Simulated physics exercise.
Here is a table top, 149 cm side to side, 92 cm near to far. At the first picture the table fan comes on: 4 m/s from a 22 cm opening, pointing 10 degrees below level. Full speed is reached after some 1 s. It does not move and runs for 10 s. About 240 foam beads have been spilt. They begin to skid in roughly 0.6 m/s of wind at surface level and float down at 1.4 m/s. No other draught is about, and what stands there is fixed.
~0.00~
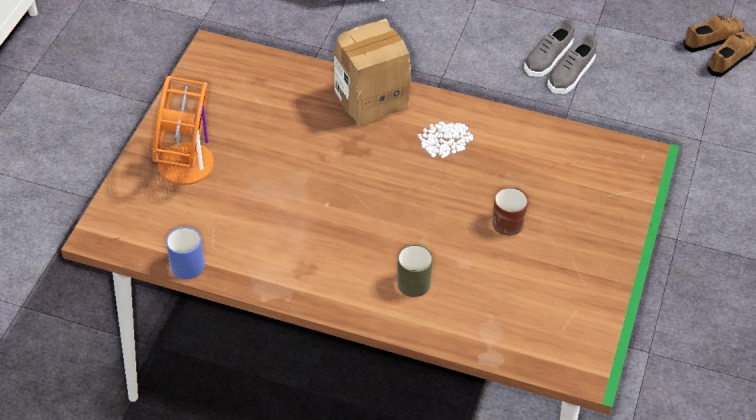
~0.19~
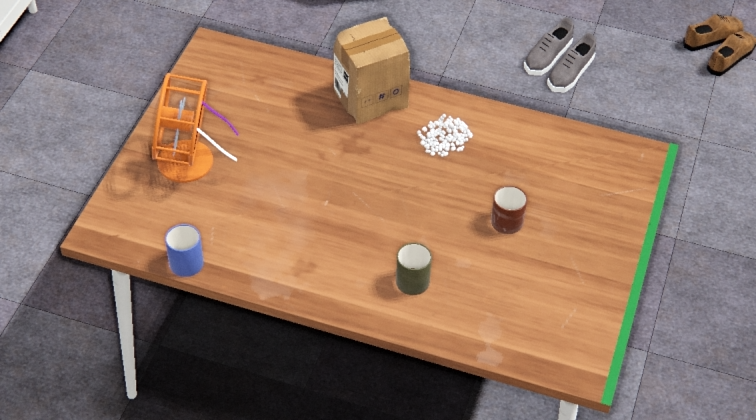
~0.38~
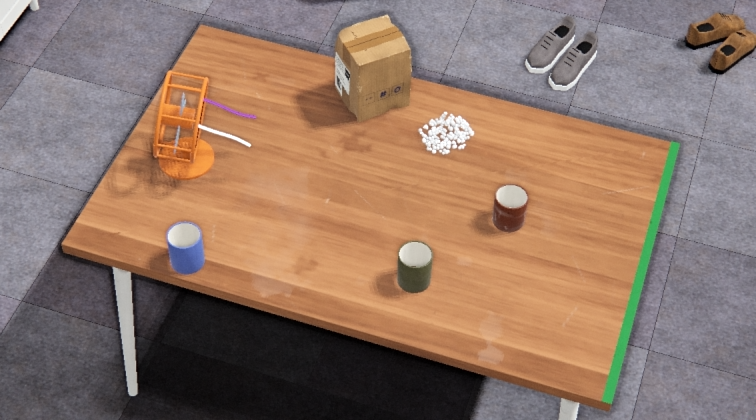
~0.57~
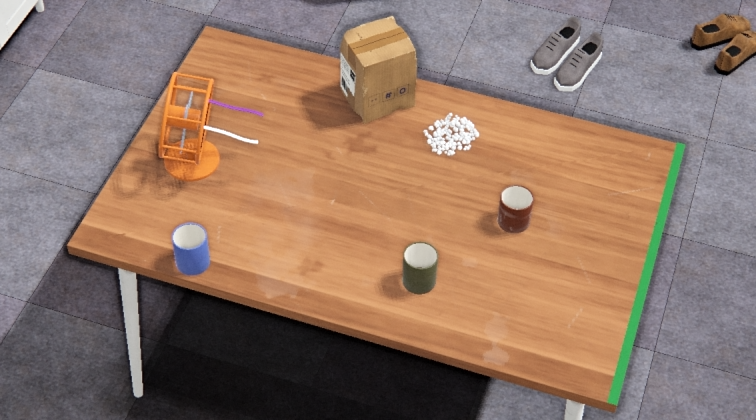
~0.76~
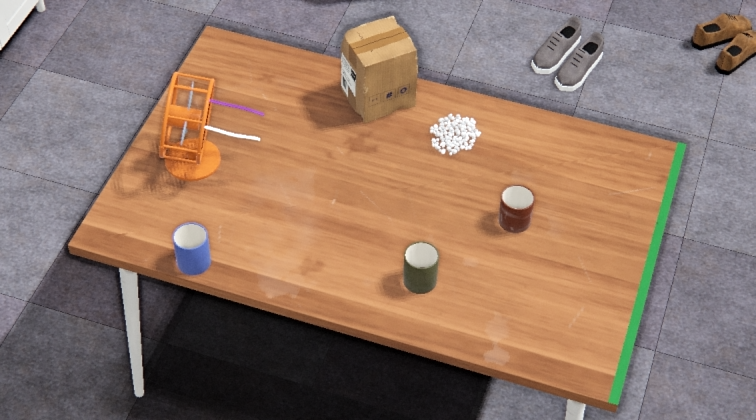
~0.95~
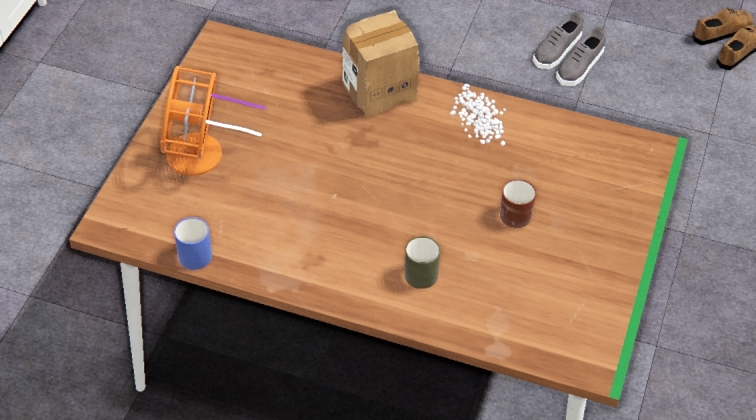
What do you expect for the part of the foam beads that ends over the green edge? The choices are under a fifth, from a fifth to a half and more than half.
The share over the green edge is under a fifth.
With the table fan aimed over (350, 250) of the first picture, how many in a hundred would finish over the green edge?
Then about 0 %.
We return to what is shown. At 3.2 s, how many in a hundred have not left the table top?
Near 0 %.
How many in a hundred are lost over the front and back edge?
About 0 % front, 100 % back.
After 2.0 s, 0 % are over the green edge; 100 % have settled or left.
After 3.2 s, 0 % are over the green edge; 100 % have settled or left.
After 5.5 s, 0 % are over the green edge; 100 % have settled or left.
After 10.0 s, at the end, 0 % are over the green edge.
